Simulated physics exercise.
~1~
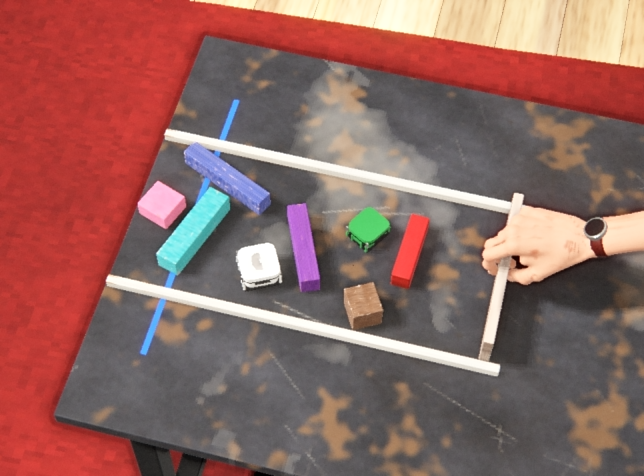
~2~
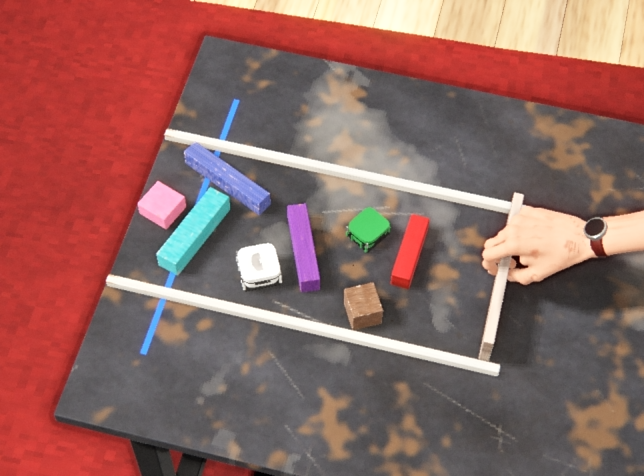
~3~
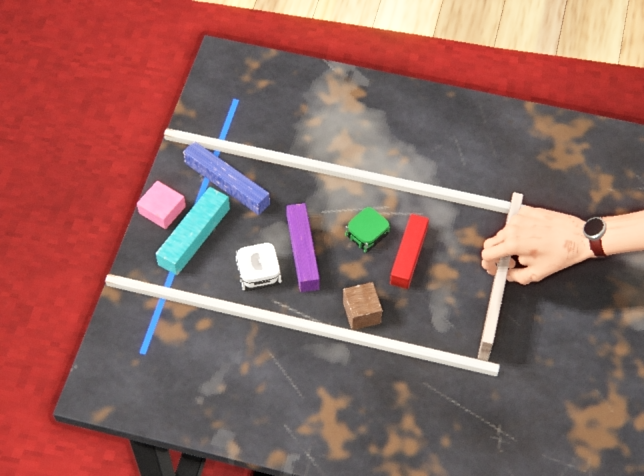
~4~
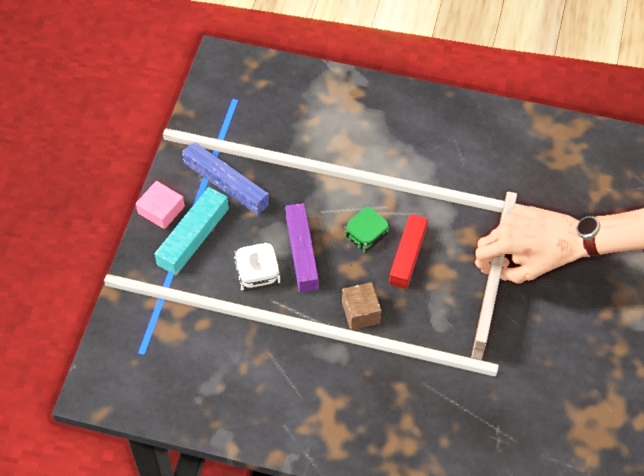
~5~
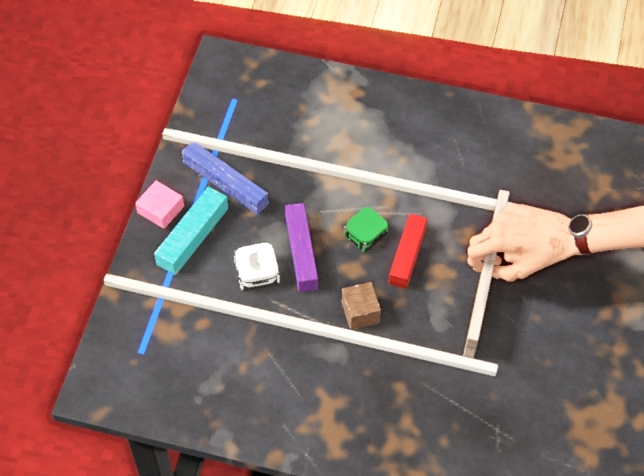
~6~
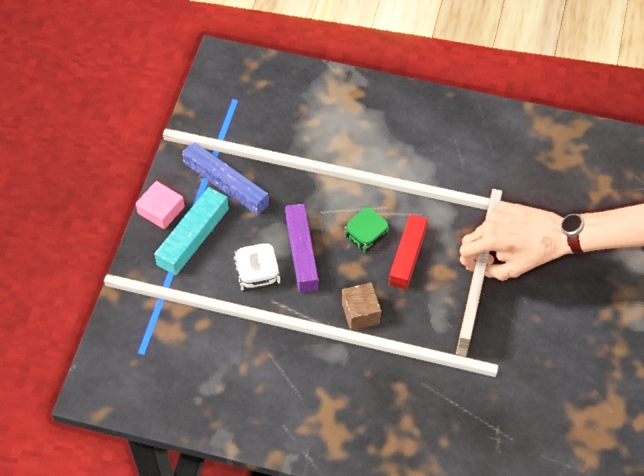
A hand held a pale board at the right end of two white rails, then slid it slightly left, while the eight colourful sticks and blocks between and near the rails stayed put.
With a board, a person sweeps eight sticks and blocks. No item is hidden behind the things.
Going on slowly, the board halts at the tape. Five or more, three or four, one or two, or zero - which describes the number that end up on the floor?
Fallen: Three or four.
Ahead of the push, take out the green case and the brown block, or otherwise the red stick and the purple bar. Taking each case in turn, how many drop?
First 2, then 3.
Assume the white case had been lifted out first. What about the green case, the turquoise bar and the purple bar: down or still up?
Green case: Is still there; turquoise bar: Is gone; purple bar: Is still there.
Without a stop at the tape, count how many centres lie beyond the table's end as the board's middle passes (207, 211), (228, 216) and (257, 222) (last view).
Respectively 3, 1 and 0.
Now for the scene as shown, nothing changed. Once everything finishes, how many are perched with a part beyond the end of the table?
1 in all.
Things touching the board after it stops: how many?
It touches 2.
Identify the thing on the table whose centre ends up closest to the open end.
Going by centres, it is the purple bar.
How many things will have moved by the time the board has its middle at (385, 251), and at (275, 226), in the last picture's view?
I count 3 first and 7 after.
Early on, none off yet; pink block at rest near (160, 205); turquoise bar at rest near (192, 231); blue bar at rest near (225, 178).
A while later, none off yet; pink block at rest near (160, 205); turquoise bar moving near (184, 228); blue bar travelled a little near (201, 171).
Finally, the number that fall off is three or four; lost, white case, blue bar, turquoise bar and pink block.
